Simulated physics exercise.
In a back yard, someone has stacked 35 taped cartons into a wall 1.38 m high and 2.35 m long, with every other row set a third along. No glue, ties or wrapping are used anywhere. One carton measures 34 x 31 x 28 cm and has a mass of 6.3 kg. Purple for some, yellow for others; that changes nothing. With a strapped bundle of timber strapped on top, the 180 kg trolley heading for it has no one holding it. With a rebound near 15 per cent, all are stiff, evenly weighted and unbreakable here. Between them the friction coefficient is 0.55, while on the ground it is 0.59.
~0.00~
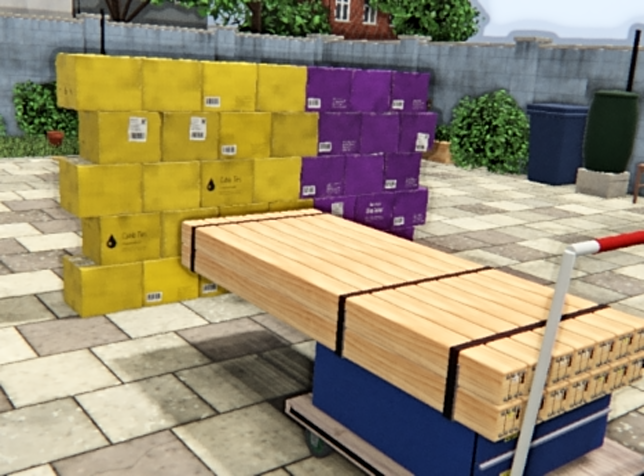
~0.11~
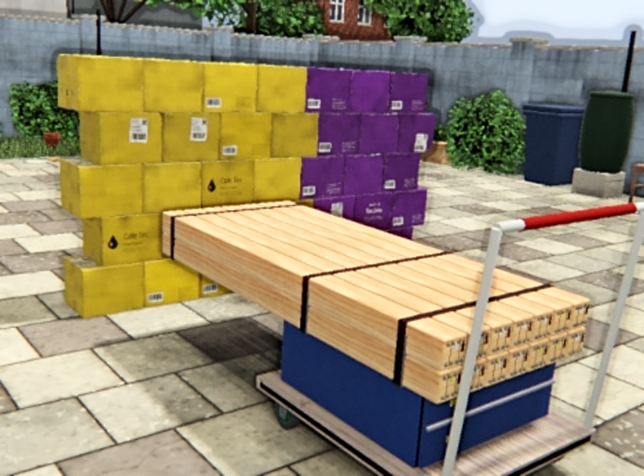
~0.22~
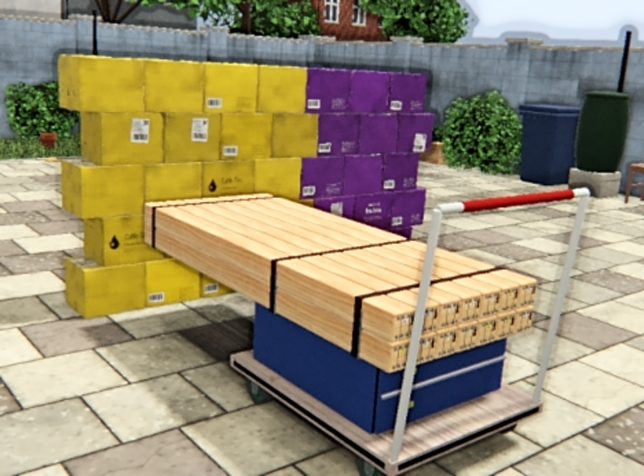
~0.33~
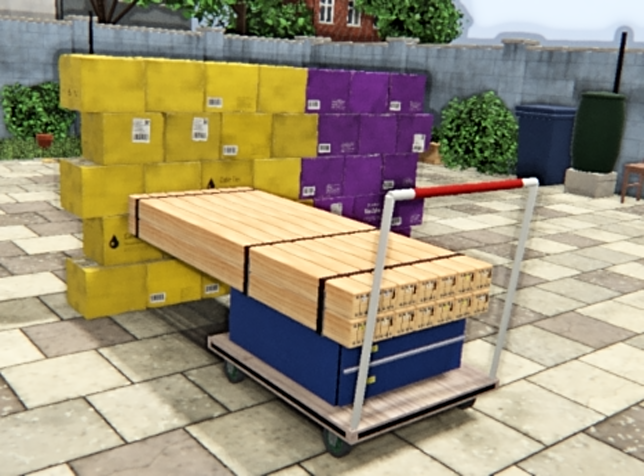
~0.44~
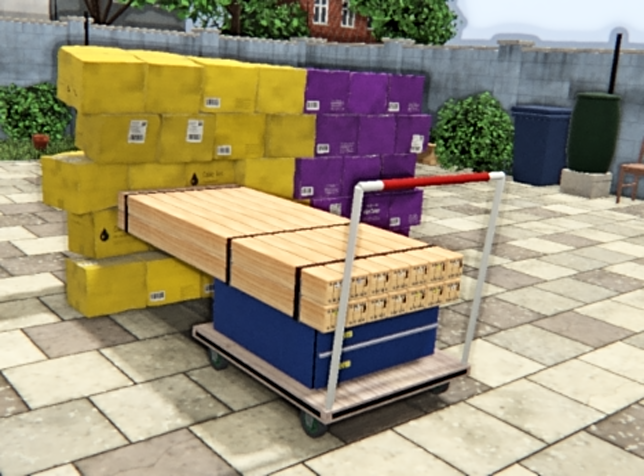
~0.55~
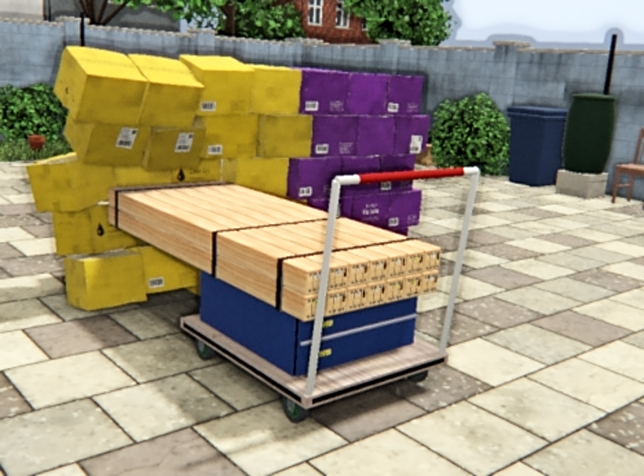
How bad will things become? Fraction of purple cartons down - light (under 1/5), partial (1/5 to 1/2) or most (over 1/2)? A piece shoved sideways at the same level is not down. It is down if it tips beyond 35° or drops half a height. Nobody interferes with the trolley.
Light.
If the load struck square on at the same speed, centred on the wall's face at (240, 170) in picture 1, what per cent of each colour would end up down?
Then yellow 50, purple 0 per cent.
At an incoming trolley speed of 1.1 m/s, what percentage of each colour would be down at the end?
The yellow would finish 0 in a hundred down, the purple 0 in a hundred.
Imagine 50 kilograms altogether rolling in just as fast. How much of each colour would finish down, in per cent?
You'd get yellow at 0 and purple at 0 per cent down.
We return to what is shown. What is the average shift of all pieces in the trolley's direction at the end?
About 35 cm.
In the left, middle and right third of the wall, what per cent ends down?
80, 30 and 0 per cent, from left to right.
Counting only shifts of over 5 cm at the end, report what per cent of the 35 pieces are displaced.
The shifted ones make up 55 per cent.
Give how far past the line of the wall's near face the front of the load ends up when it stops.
About 135 centimetres.
After 0.66 s, load 44 cm past the wall's line, still rolling; none of the 15 purple cartons down (5 of 35 in all colours); top purple carton unmoved; top yellow carton 13° from how it stood.
After 0.90 s, load 70 cm past the wall's line, still rolling; none of the 15 purple cartons down (11 of 35 in all colours); top purple carton unmoved; top yellow carton 18° from how it stood.
After 1.32 s, load 1.08 m past the wall's line, still rolling; none of the 15 purple cartons down (11 of 35 in all colours); top purple carton unmoved; top yellow carton 20° from how it stood, 12 cm lower.
After 2.44 s, load 1.34 m past the wall's line, stopped; none of the 15 purple cartons down (14 of 35 in all colours); top purple carton unmoved; top yellow carton 64° from how it stood, 36 cm lower.
In the end (4.4 s), load 1.34 m past the wall's line, stopped; none of the 15 purple cartons down (14 of 35 in all colours); top purple carton unmoved; top yellow carton on its side. That is 0 per cent. From the last view, middles, top purple carton near (390, 94), top yellow carton near (199, 220).
